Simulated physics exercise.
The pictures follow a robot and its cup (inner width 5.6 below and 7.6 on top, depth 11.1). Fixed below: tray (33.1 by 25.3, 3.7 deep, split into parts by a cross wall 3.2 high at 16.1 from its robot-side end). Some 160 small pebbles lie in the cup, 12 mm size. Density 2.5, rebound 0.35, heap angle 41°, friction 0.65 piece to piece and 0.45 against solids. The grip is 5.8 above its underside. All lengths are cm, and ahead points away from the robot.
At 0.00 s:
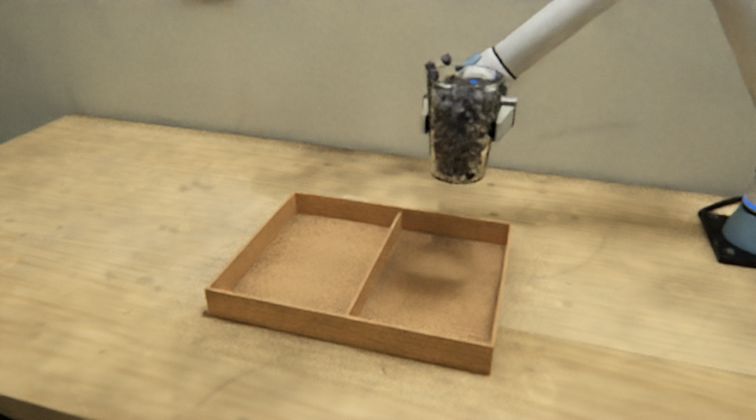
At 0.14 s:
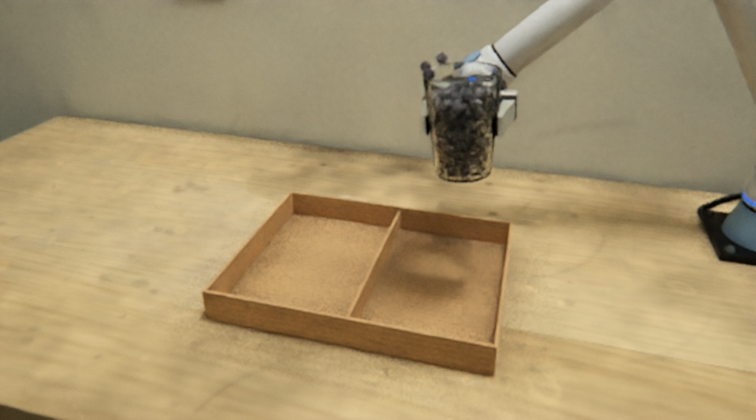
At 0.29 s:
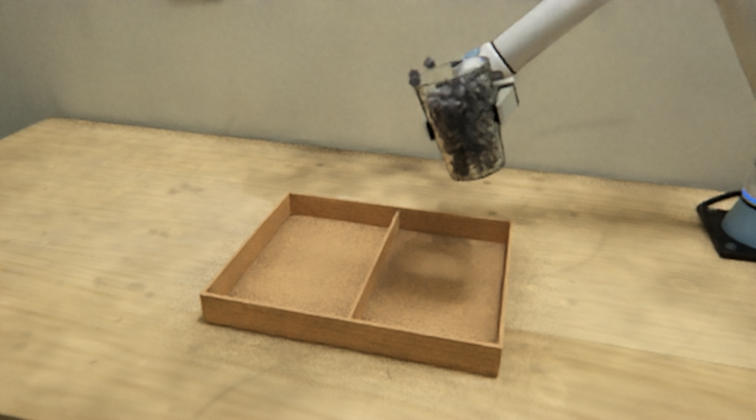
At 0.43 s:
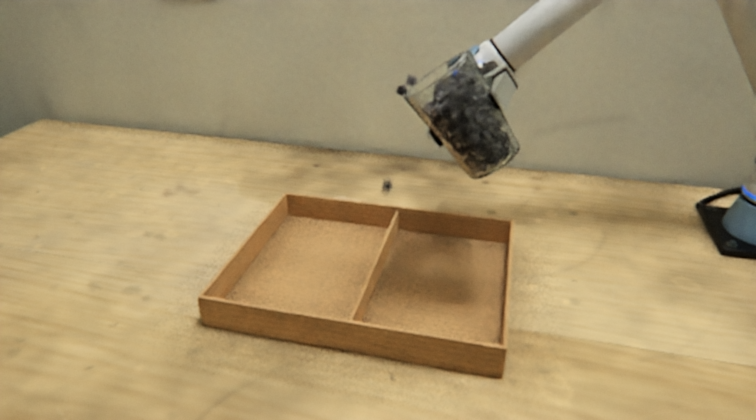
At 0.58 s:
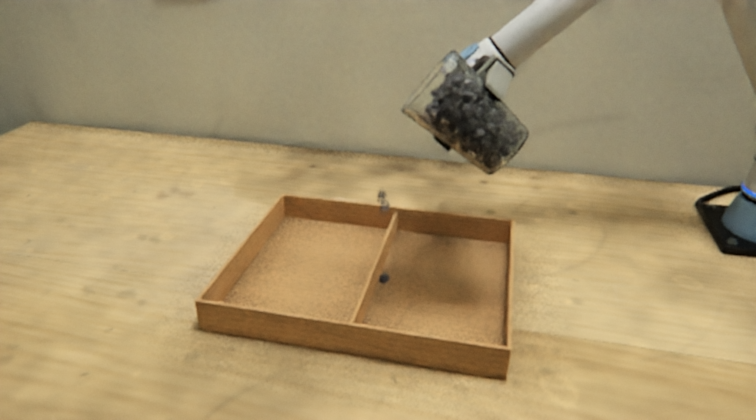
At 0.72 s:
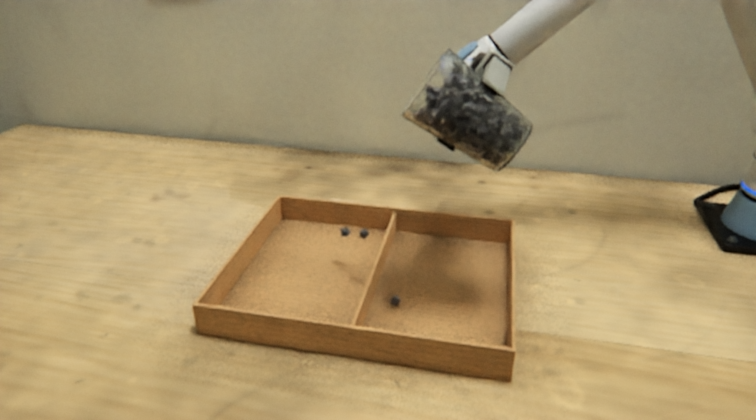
A robot arm tilts a clear cup full of small dark pebbles leftward above a divided wooden tray on a table, and a few pebbles drop out, landing in both compartments while most remain in the cup.
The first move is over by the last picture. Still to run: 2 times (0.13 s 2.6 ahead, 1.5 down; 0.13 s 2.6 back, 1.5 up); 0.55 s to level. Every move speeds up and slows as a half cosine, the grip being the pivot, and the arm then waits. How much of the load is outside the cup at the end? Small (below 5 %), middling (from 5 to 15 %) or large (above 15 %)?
Outside the cup the share is small, below 5 %.
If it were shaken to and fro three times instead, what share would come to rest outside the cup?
It would be near 0 per cent.
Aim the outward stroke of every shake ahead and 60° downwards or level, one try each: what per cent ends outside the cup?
Some 0 and 5 per cent.
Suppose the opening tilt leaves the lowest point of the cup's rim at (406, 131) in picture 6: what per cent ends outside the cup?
Some 5 per cent.
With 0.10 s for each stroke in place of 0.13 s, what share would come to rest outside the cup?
It would be near 0 per cent.
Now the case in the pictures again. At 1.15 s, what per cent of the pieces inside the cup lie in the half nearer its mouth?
About 50 per cent.
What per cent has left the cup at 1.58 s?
About 0 per cent by then.
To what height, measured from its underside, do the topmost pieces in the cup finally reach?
Roughly 11.0 cm.
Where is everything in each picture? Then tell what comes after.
The cup middle at (461, 127), level; upper third of the load around (462, 105), from x 430 to 490, top at y 60; 164 in the cup, in the first picture.
The cup middle at (463, 125), tilted 5° forward; upper third of the load around (462, 102), from x 425 to 490, top at y 60, in the second picture.
The cup middle at (465, 123), tilted 20° forward; upper third of the load around (464, 98), from x 415 to 495, top at y 65; 163 in the cup, 1 in flight or on a rim, in the third picture.
The cup middle at (467, 120), tilted 37° forward; upper third of the load around (463, 98), from x 385 to 505, top at y 80; 162 in the cup, 2 in flight or on a rim, in the fourth picture.
The cup middle at (469, 118), tilted 52° forward; upper third of the load around (462, 98), from x 380 to 515, top at y 80; 161 in the cup, 1 in the robot-side part, 2 in flight or on a rim, in the fifth picture.
The cup middle at (471, 116), tilted 57° forward; upper third of the load around (463, 99), from x 345 to 520, top at y 80; 161 in the cup, 2 in the far-side part, 1 in the robot-side part, in the sixth picture.
After 1.15 s, tilted 57° forward, highest piece 25 above the table; 161 in the cup, 2 in the far-side part, 1 in the robot-side part.
After 1.58 s, tilted 19° forward, highest piece 27 above the table; 161 in the cup, 2 in the far-side part, 1 in the robot-side part.
After 1.99 s, level, highest piece 28 above the table; 161 in the cup, 2 in the far-side part, 1 in the robot-side part.
After 3.04 s, level, highest piece 28 above the table; 161 in the cup, 2 in the far-side part, 1 in the robot-side part.
In the end, 161 in the cup, 2 in the far-side part, 1 in the robot-side part. That is 2 % outside the cup.
